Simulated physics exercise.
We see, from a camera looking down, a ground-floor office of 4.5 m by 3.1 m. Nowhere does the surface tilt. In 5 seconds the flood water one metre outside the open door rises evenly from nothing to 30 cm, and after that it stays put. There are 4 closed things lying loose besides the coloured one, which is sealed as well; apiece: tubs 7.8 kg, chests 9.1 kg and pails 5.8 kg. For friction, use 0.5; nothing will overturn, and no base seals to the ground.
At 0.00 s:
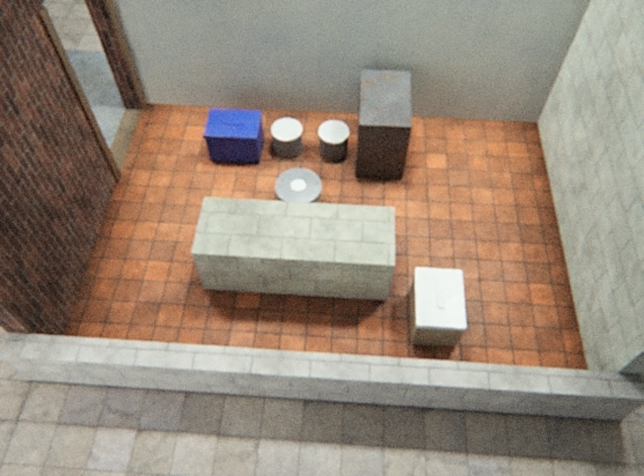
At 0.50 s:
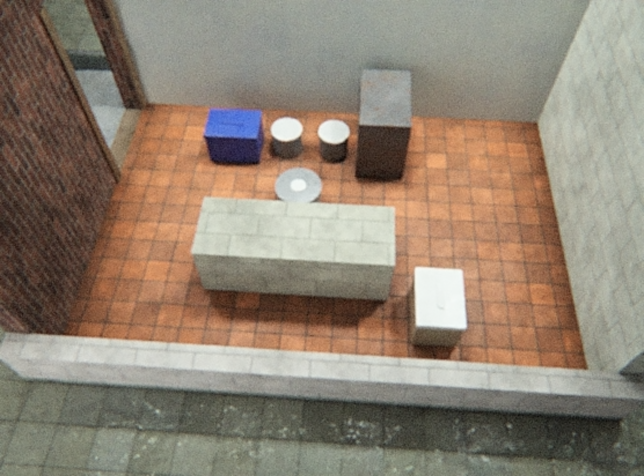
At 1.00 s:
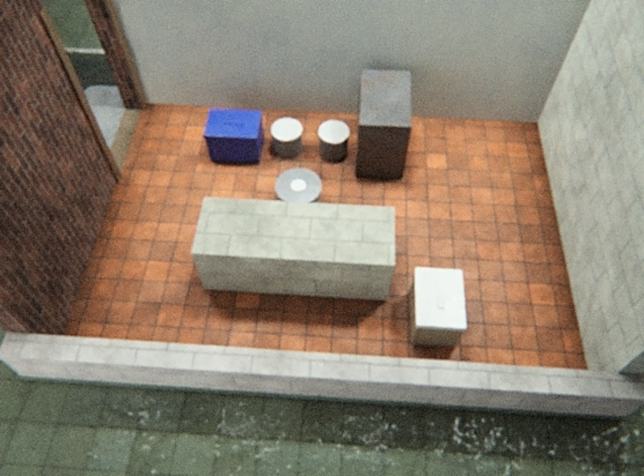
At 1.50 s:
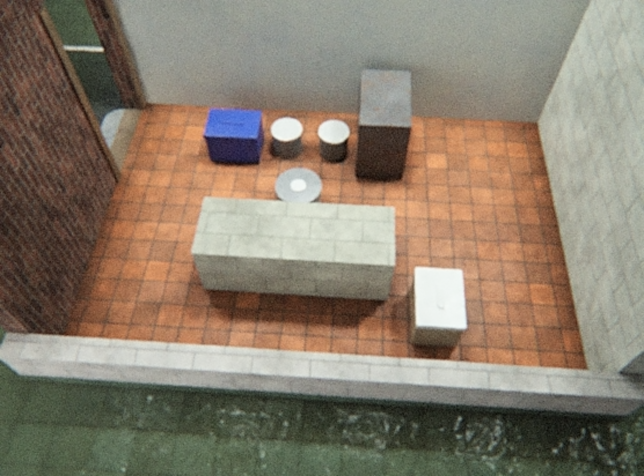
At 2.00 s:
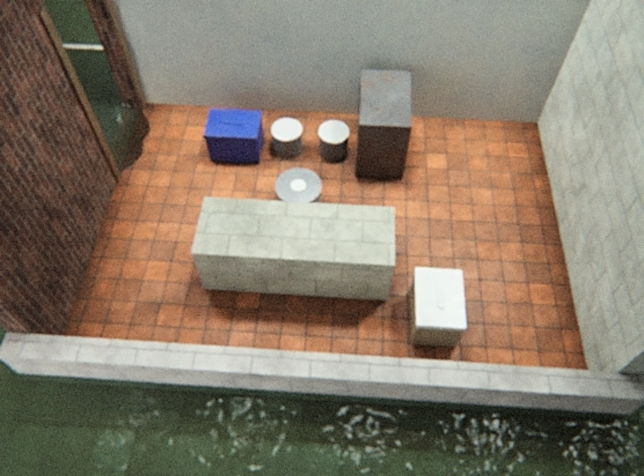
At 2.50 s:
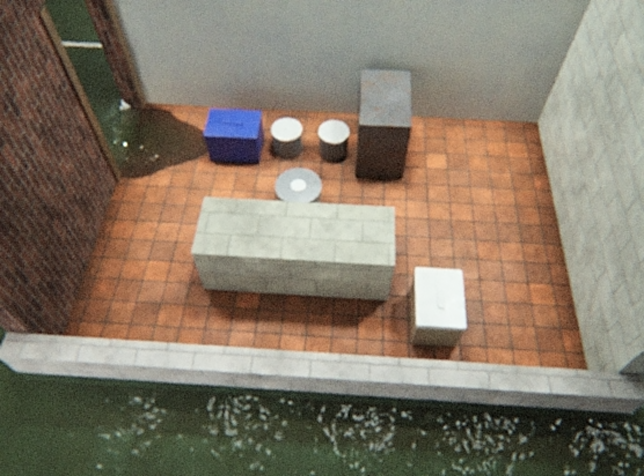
In a tiled ground-floor room, water rises outside, then spreads in through the left doorway.
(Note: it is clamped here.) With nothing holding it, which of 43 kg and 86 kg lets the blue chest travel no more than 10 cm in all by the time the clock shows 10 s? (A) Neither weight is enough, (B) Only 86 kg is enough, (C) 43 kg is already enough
(B) Only 86 kg is enough.
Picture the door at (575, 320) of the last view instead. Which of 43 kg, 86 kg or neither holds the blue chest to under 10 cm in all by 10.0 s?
Under that change the small mass suffices.
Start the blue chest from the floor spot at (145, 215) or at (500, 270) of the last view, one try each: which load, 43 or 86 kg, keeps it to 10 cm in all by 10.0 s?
The small mass already works; the small mass already works.
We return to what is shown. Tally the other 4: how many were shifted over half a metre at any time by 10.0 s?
I make it 4.
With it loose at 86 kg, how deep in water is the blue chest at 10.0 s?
Close to 16 cm deep.
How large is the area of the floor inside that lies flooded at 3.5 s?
My estimate is roughly 2.5 m2.
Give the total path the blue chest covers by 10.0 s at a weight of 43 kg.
120 cm in all.
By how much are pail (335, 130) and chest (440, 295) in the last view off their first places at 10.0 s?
30 cm, 50 cm.
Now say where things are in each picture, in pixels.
In the first picture, the blue chest at (233, 123), on the bottom; water covers 0.0 m2; 0 of 5 have shifted.
In the second picture, the blue chest at (233, 123) rests on the ground; 0.0 m2 under water; 0 of 5 have shifted.
In the third picture, the blue chest at (233, 123), on the bottom; 0.0 m2 under water; 0 of 5 have shifted.
In the fourth picture, the blue chest at (233, 123) rests on the ground; water covers 0.0 m2; 0 of 5 have shifted.
In the fifth picture, the blue chest at (233, 123), on the bottom; water covers 0.1 m2; 0 of 5 have shifted.
In the sixth picture, the blue chest at (233, 123) rests on the ground; water covers 0.6 m2; 0 of 5 have shifted.
After 3.5 s the blue chest would be 0 cm from its start with 43 kg and 0 cm from its start with 86 kg; 4 cm of water round it then.
After 4.5 s the blue chest would be 0 cm from its start with 43 kg and 0 cm from its start with 86 kg; 7 cm of water round it then.
After 7.0 s the blue chest would be 31 cm from its start with 43 kg and 0 cm from its start with 86 kg; 12 cm of water round it then.
After 10.0 s the blue chest would be 116 cm from its start with 43 kg and 0 cm from its start with 86 kg; 16 cm of water round it then.
